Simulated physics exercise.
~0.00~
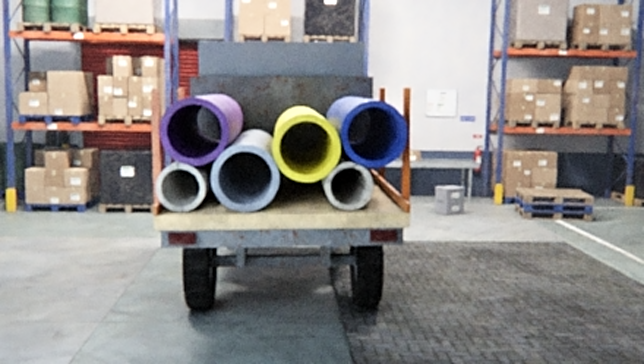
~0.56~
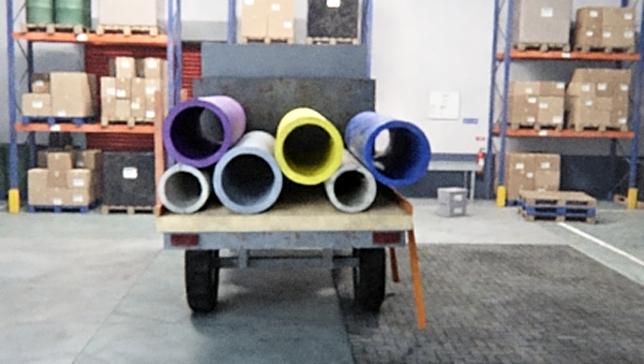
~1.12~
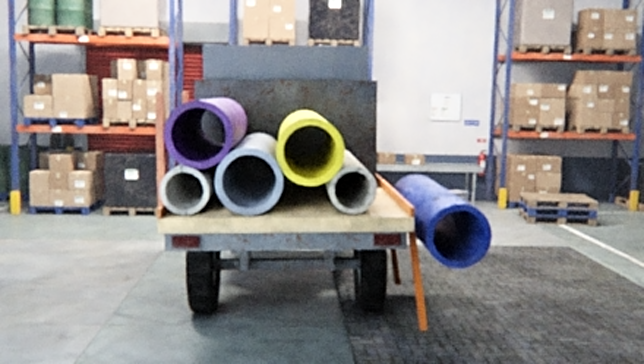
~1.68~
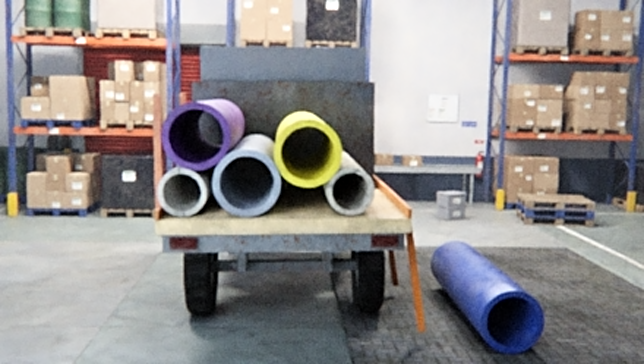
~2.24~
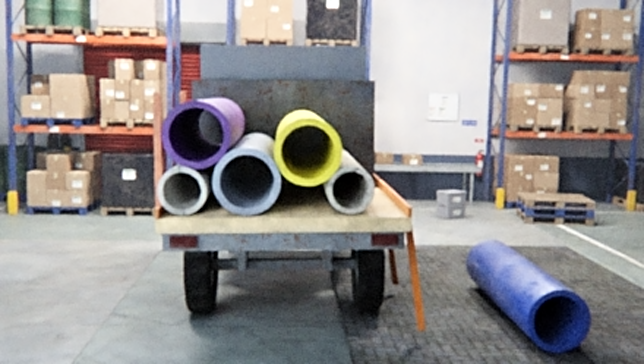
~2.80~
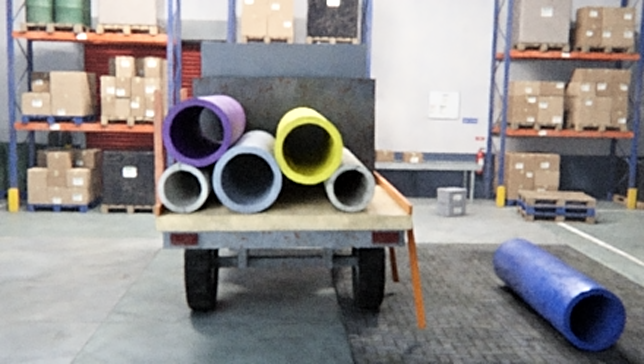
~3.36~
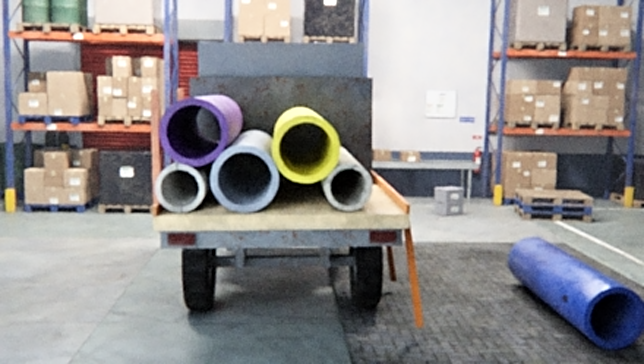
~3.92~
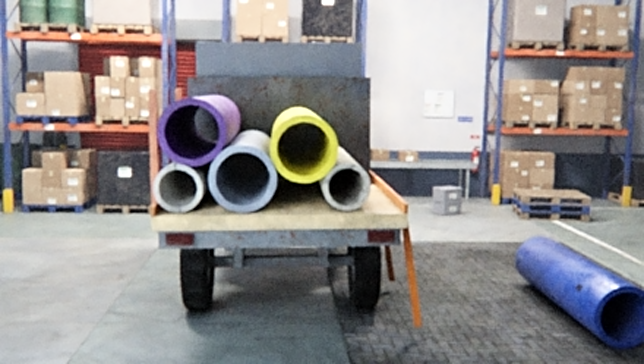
In a warehouse with shelves of boxes along the back wall, a parked flatbed lorry is seen from behind by a slightly swaying camera. Six thick-walled pipes lie on its deck with their ends facing the viewer, three grey ones below and a purple, a yellow and a blue one resting above. The orange posts on the right side swing down, and the blue pipe rolls right across the deck. It drops off the right edge onto the dark floor and rolls further right, slowing down. It ends on the ground at the far right, while the other five stay stacked on the deck.
